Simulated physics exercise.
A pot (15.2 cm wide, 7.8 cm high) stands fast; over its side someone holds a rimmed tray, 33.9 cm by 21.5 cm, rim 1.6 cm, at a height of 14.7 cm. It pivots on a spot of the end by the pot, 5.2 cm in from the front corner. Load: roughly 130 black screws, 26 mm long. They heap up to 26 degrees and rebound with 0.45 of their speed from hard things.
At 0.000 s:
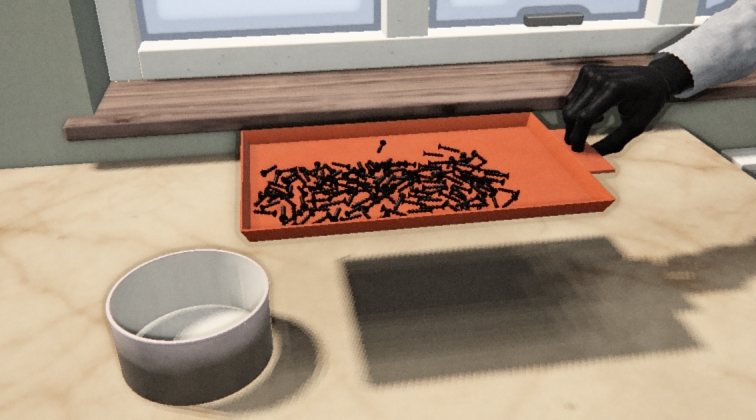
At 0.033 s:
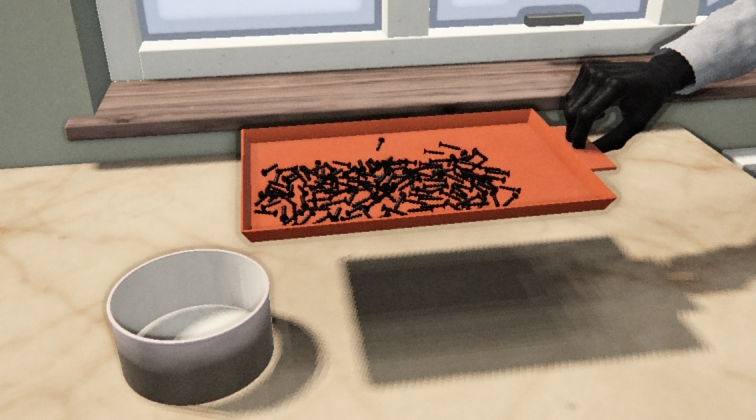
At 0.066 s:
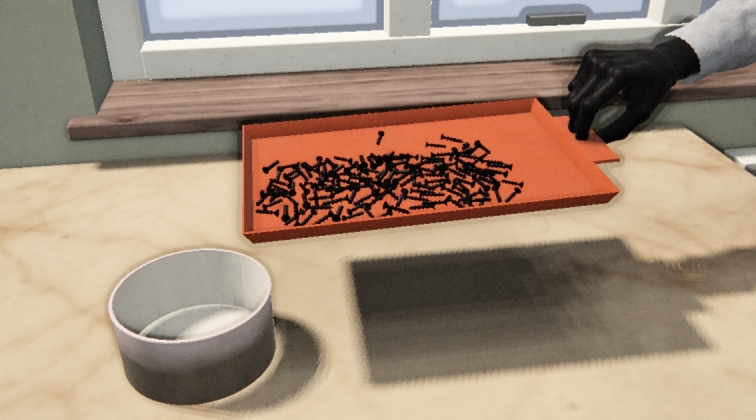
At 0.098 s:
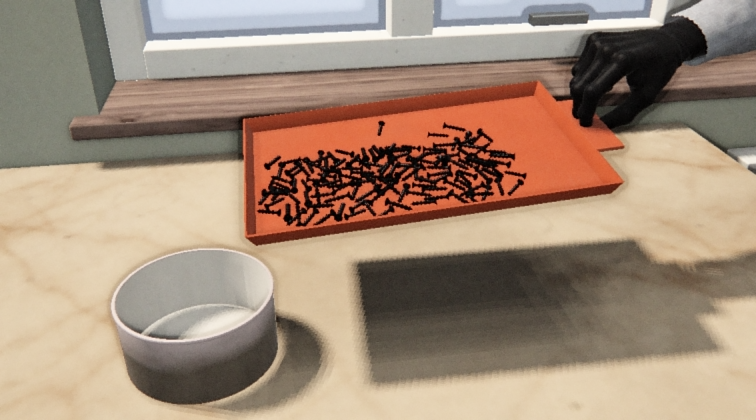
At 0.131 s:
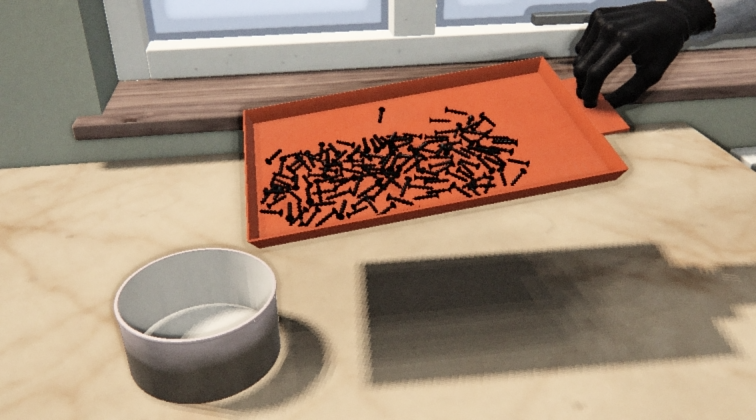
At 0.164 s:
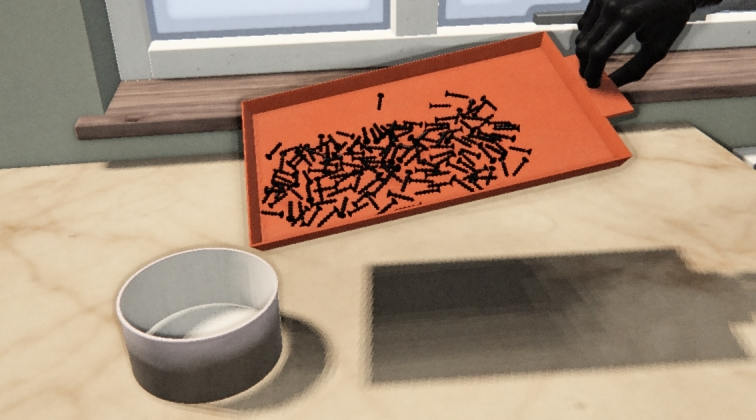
A gloved hand raises the right end of an orange tray of black screws.
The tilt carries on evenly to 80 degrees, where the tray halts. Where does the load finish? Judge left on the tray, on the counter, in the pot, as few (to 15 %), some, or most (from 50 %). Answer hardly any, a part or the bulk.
Tray: Hardly any, counter: The bulk, pot: A part.
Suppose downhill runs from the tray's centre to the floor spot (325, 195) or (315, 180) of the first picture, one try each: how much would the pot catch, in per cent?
About 95 and 50 per cent.
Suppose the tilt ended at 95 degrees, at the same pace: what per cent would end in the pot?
It would be near 30 per cent.
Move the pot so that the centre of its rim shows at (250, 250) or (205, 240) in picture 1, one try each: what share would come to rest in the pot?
Some 0 and 0 per cent.
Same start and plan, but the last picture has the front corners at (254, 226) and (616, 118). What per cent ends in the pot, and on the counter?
Pot 75, counter 25.
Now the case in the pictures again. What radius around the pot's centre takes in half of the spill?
About 14 cm.
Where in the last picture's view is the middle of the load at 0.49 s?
Around (316, 225).
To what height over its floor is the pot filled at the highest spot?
Roughly 1.5 cm.
After 0.36 s, tilt 50 degrees; the tray holds 100 %, the pot 0 %.
After 0.49 s, tilt 72 degrees; the tray holds 90 %, the pot 0 %.
Then, at 0.75 s, tilt 80 degrees; the tray holds 0 %, the pot 25 %.
In the end, at 1.8 s, tray 0 %, counter 75 %, pot 25 %.
